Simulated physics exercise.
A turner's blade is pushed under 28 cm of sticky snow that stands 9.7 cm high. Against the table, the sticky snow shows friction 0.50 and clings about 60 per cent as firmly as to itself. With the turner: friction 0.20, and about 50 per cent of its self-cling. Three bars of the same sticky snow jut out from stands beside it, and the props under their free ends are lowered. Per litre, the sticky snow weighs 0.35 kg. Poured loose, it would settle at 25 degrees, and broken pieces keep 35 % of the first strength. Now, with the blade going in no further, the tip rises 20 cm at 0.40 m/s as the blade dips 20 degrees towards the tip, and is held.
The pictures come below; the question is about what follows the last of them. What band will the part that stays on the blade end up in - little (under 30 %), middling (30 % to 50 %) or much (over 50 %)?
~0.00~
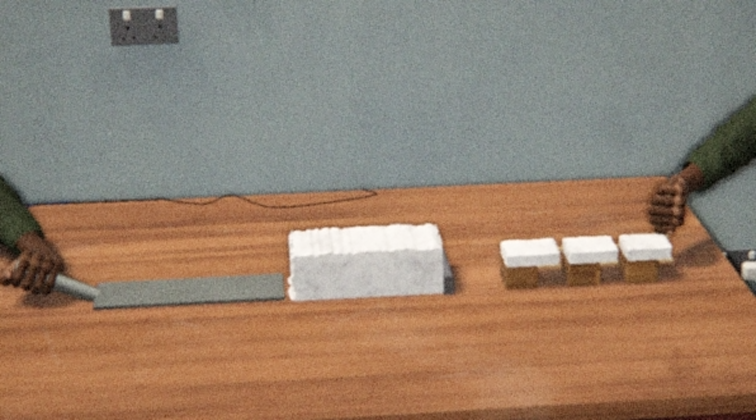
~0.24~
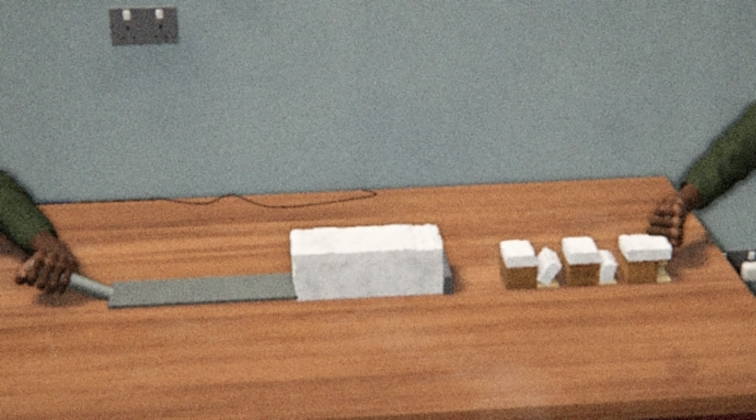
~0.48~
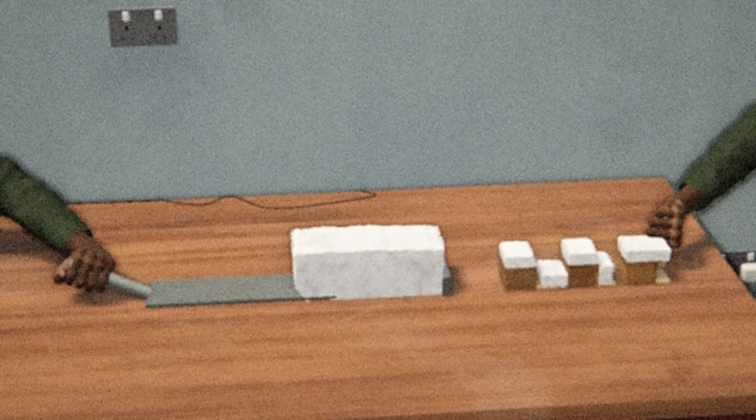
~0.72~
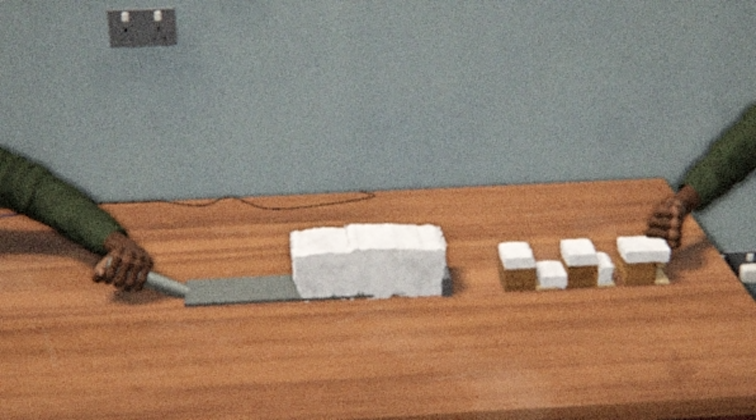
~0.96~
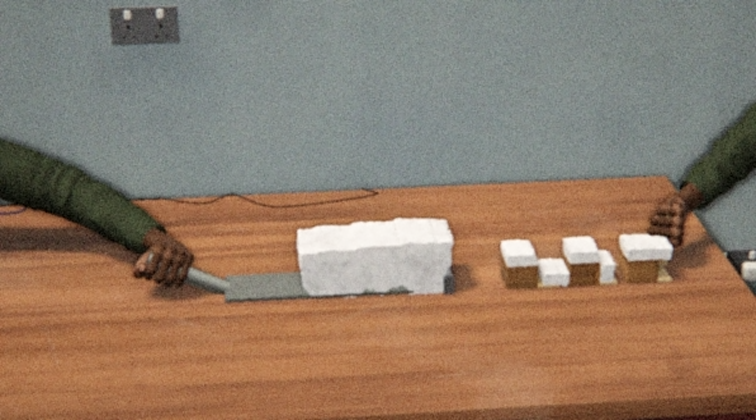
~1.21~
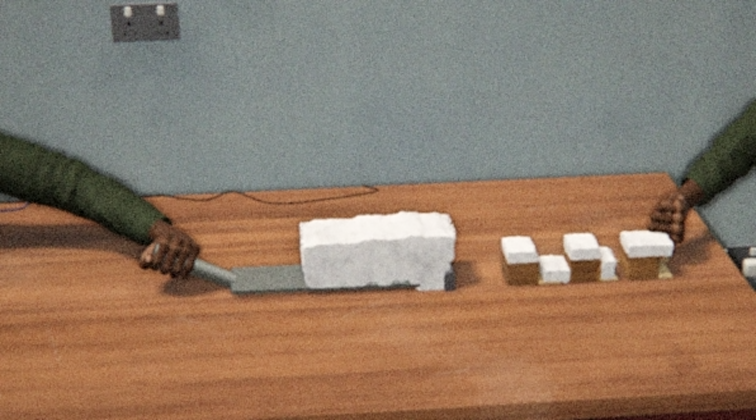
It ends up in the much band.
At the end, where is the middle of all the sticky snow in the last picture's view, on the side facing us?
It comes out near (409, 191), give or take.
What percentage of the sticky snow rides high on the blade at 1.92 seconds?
Roughly 65 percent.
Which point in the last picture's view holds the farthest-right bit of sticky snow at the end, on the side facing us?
At roughly (541, 284).
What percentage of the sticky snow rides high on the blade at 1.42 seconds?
The answer is near 50 per cent.
After 1.42 s, the tip is 8.9 cm up.
After 1.67 s, the tip is 19 cm up.
After 1.92 s, the tip is 20 cm up and 67 % is riding high on the blade.
After 2.17 s, the tip is 20 cm up and 67 % is riding high on the blade.
After 3.00 s, at the end, the tip is 20 cm up and 67 % is riding high on the blade.
